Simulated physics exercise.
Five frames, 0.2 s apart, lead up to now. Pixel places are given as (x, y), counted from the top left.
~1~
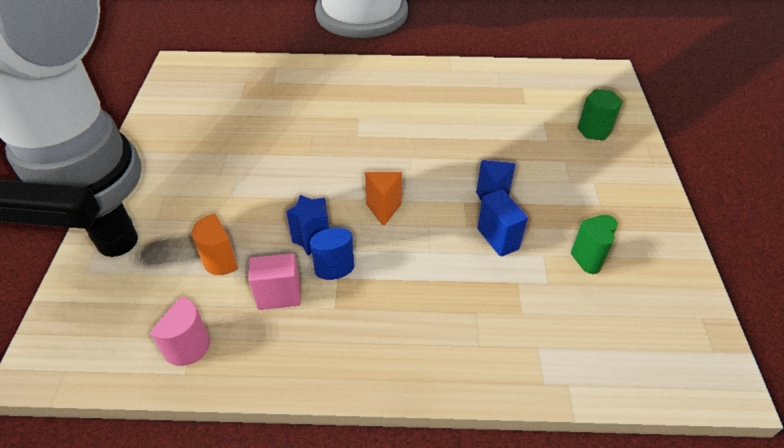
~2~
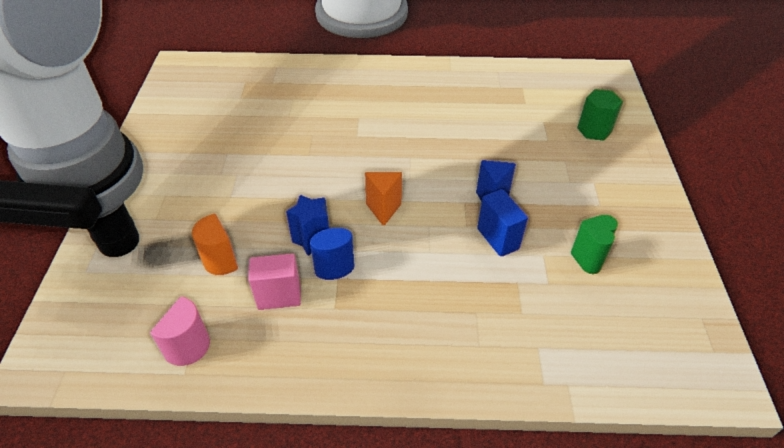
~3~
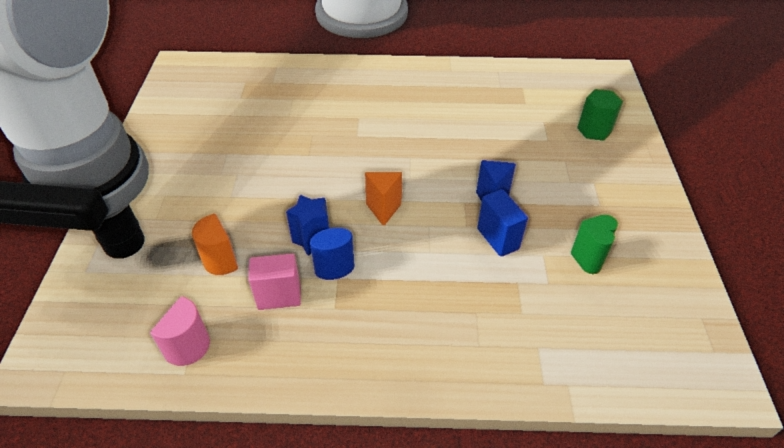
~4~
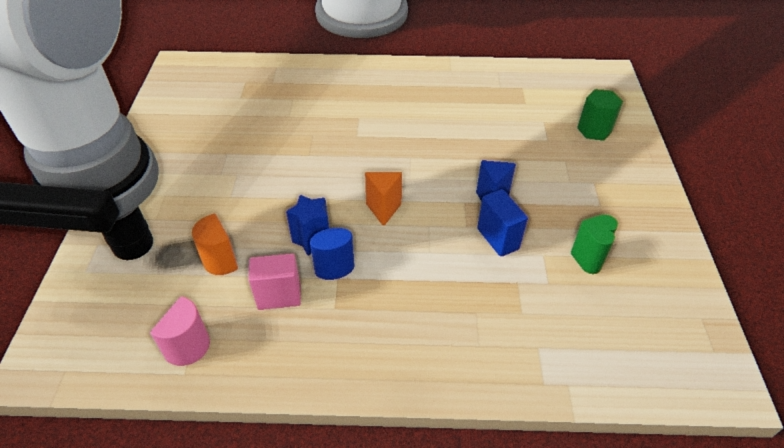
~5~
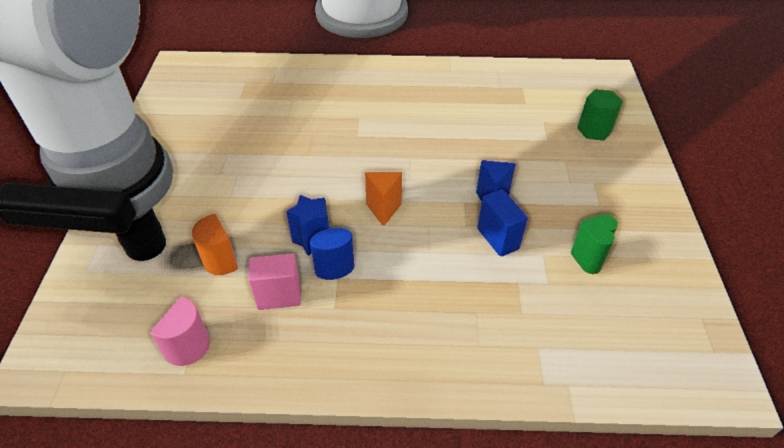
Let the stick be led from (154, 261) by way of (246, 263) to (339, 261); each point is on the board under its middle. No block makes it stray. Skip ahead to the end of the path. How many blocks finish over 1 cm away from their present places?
That's three or more.
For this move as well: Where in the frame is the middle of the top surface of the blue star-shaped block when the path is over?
At roughly (348, 191).
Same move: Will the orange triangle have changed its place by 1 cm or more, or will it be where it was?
That block remains where it is.
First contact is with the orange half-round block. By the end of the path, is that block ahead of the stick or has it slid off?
Ahead.
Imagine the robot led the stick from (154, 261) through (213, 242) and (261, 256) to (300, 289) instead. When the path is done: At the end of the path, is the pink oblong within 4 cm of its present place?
It seems not.
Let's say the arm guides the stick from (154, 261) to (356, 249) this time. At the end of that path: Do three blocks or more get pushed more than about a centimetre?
It seems so.
What follows on the original path. One third of the way, stick (210, 250); orange half-round block (242, 229).
Two thirds of the way, stick (274, 248); orange half-round block (308, 223), turned 30° anticlockwise; blue star-shaped block (325, 202), turned 15° anticlockwise; blue oval (336, 239).
At the end, stick (337, 246); orange half-round block (366, 210), turned 80° anticlockwise; pink oblong not moved; blue star-shaped block (348, 191), turned 60° anticlockwise; blue oval (372, 244), turned 30° clockwise; orange triangle not moved.
